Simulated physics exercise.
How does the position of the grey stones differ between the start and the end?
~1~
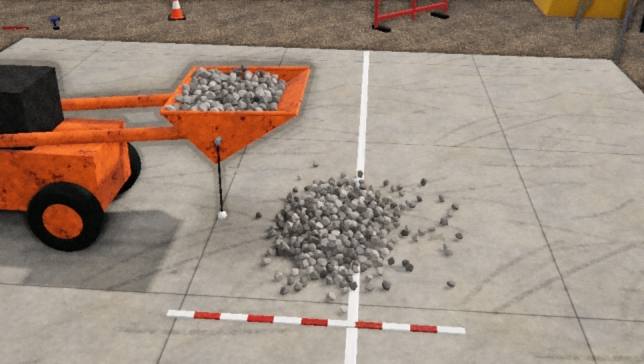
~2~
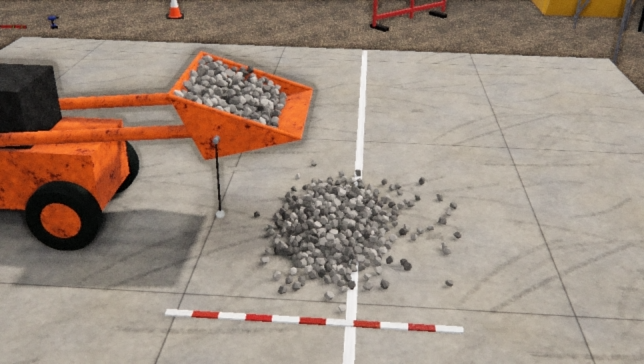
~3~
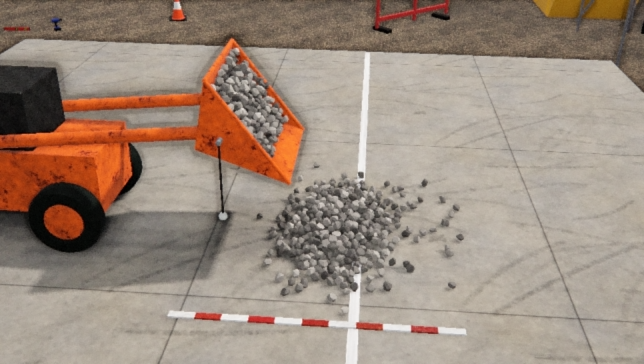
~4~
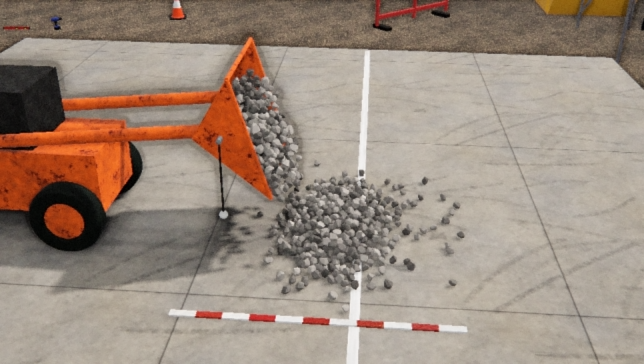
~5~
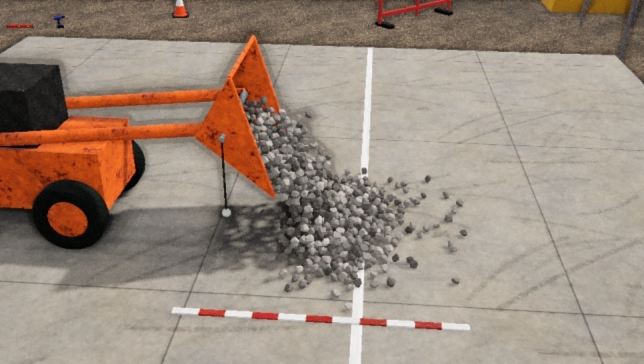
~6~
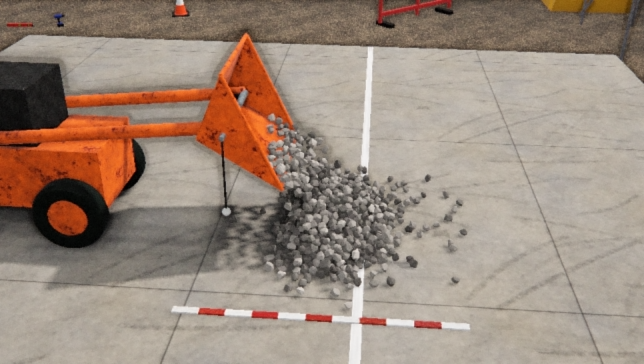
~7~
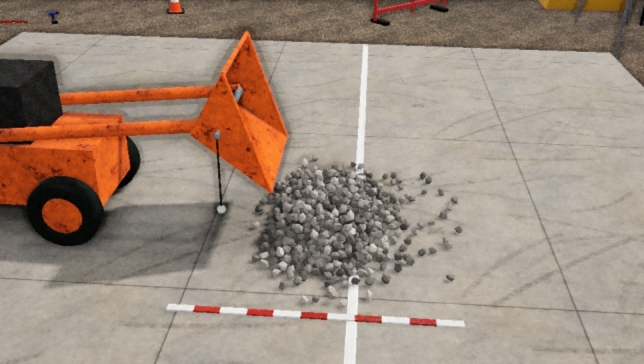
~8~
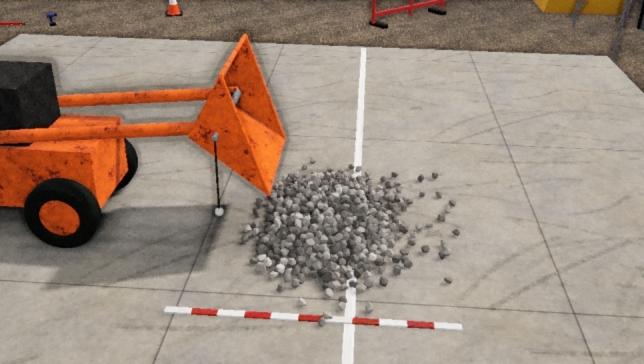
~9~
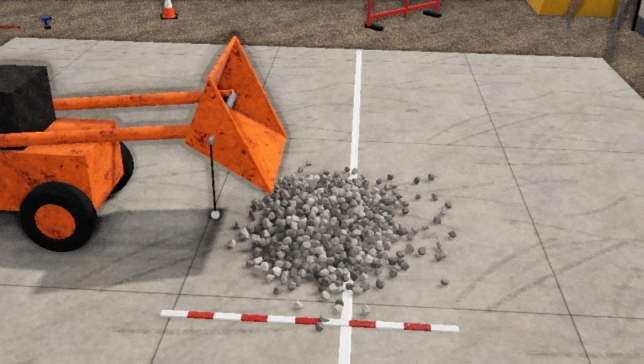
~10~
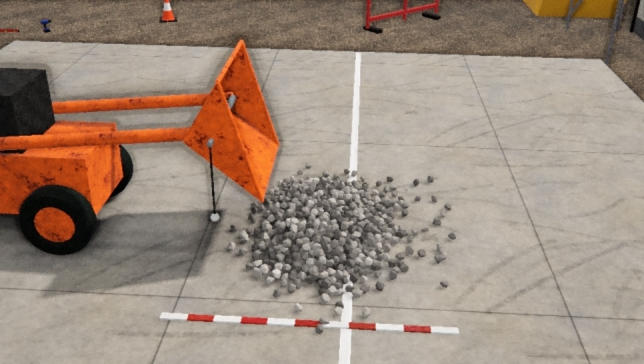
At the start some of the stones are up in the loader's bucket and the rest lie in a pile across the white line. By the end they are all on the ground in one bigger pile that spreads wider, mostly to the left of the line.
